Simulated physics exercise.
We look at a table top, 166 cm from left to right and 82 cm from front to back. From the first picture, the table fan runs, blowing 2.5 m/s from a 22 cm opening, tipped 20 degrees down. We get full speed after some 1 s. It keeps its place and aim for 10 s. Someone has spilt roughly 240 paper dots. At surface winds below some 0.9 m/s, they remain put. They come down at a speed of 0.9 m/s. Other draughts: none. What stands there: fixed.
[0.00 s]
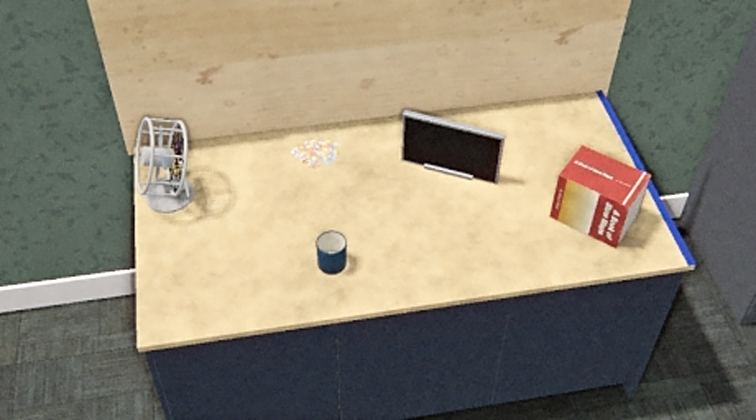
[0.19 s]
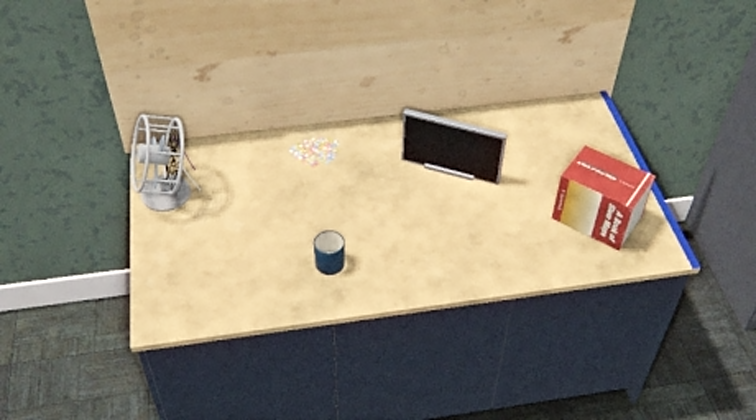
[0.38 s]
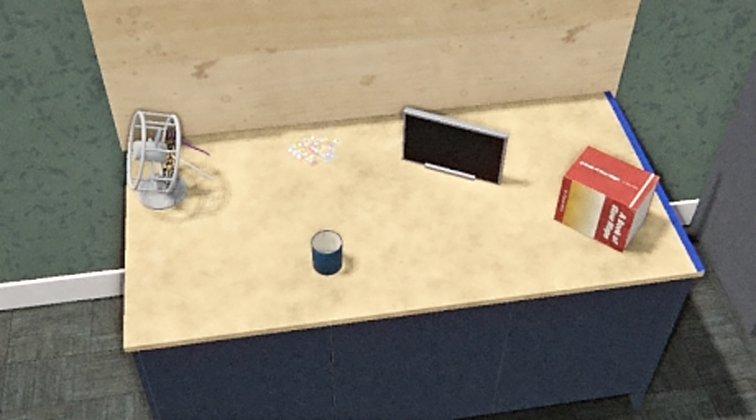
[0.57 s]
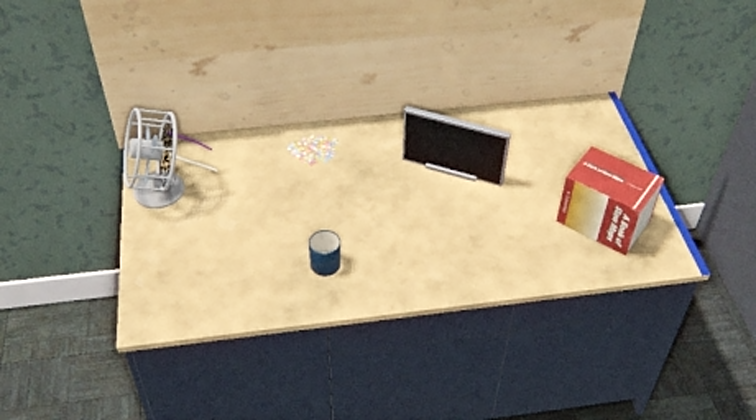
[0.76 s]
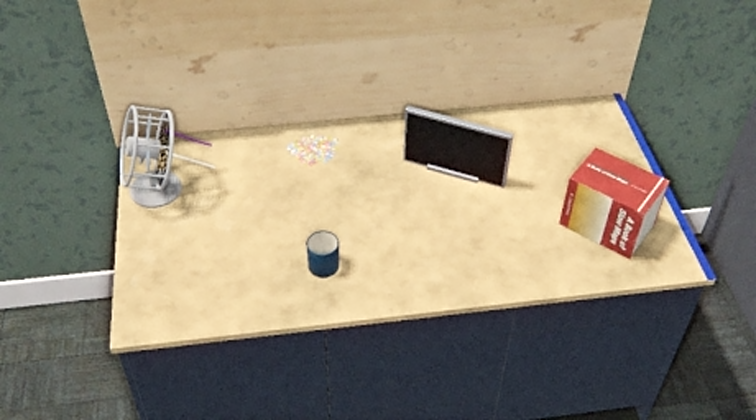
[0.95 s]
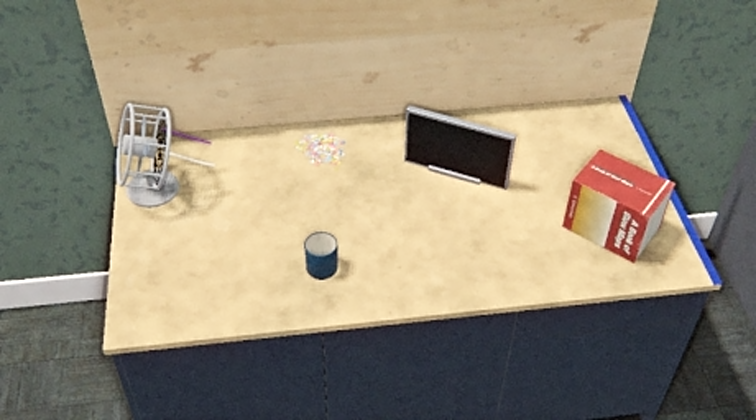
Small paper dots lie still beside the running table fan, then shift slightly right.
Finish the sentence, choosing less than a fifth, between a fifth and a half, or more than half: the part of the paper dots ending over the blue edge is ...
The part over the blue edge is more than half.
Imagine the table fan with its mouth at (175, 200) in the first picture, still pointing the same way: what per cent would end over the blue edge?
Outcome: Some 100 in a hundred.
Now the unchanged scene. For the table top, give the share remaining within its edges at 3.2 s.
It should be roughly 40 % by then.
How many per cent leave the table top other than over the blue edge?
It comes out at some 1 %.
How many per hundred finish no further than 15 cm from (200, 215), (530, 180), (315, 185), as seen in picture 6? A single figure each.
Taking the spots one by one, around 0 %, 15 % and 0 %.
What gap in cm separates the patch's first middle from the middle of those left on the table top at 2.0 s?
Around 90 cm from the start.
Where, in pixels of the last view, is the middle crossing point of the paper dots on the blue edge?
Median crossing, approx. (648, 139).
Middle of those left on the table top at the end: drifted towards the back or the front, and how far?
Forward, some 15 cm.
After 2.0 s, 32 % are over the blue edge; the middle of those still in play is near (634, 159); 3 % have settled or left.
After 3.2 s, 61 % are over the blue edge; the middle of those still in play is near (589, 153); 65 % have settled or left.
After 5.5 s, 68 % are over the blue edge; the middle of those still in play is near (562, 166); 74 % have settled or left.
After 10.0 s, at the end, 72 % are over the blue edge; the middle of those still in play is near (555, 164).
